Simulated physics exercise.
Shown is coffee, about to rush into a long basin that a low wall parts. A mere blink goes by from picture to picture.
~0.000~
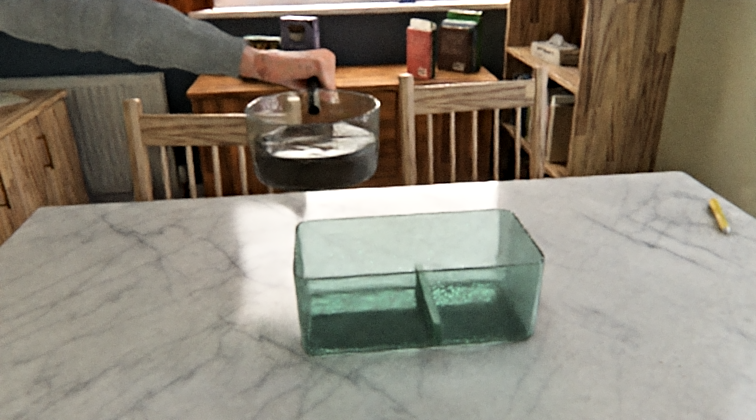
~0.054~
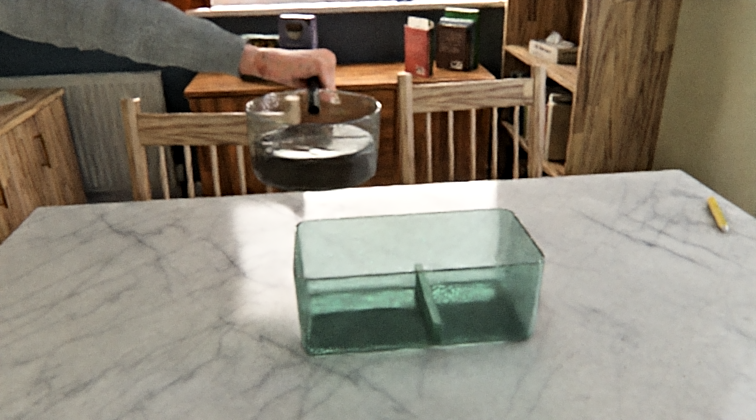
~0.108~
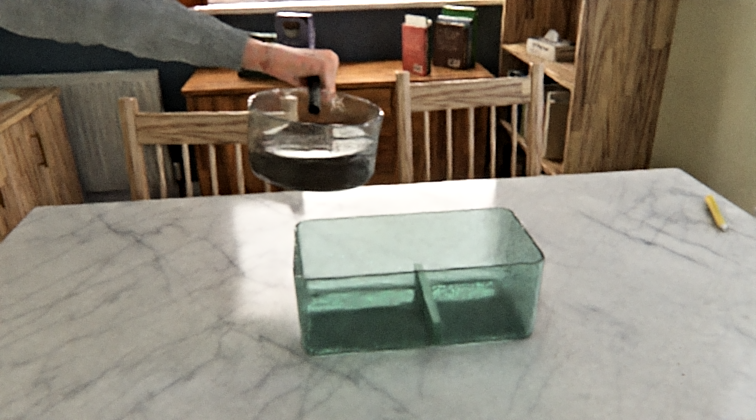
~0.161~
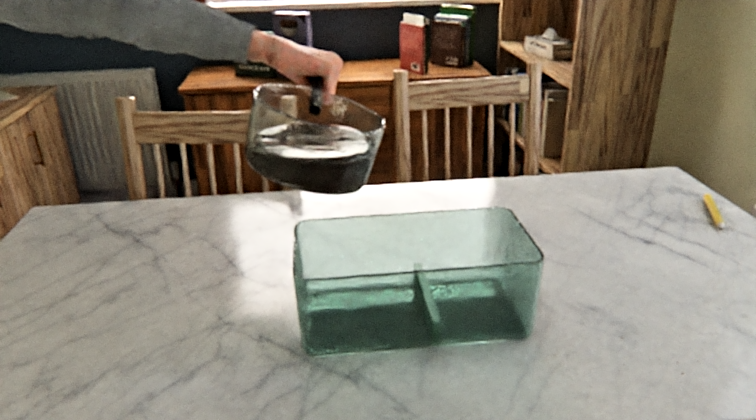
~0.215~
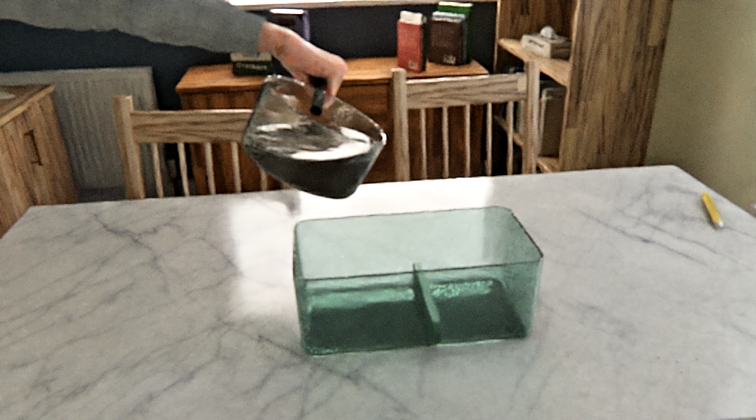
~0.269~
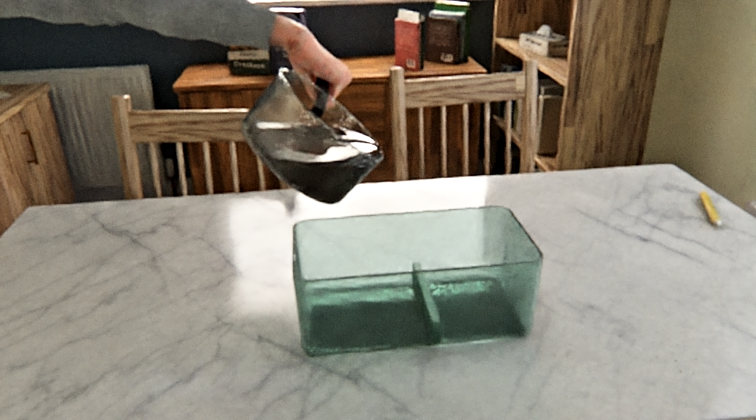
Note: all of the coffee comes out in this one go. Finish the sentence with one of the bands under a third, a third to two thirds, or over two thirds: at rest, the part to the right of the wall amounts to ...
At rest, the part to the right of the wall amounts to under a third.
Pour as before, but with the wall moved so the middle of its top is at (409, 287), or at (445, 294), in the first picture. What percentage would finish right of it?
Roughly 55 per cent first and roughly 10 per cent second.
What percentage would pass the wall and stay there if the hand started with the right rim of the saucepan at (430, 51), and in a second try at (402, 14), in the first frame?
75 %, 80 %.
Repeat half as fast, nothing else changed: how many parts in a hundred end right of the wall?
I'd say close to 35 per cent.
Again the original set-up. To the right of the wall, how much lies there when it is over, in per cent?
I'd put it at around 20 %.
A moment on, the saucepan is tipped on its side and 34 per cent is still to pour, 19 is left of the wall and 3 right of it.
Next, the saucepan is tipped on its side and 15 per cent is still to pour, 60 is left of the wall and 17 right of it.
Then the saucepan is tipped on its side and 4 per cent is still to pour, 70 is left of the wall and 17 right of it.
Later the saucepan is tipped on its side and 1 per cent is still to pour, 77 is left of the wall and 18 right of it.
Finally, 79 per cent lies left of the wall, 18 right of it and 3 outside.
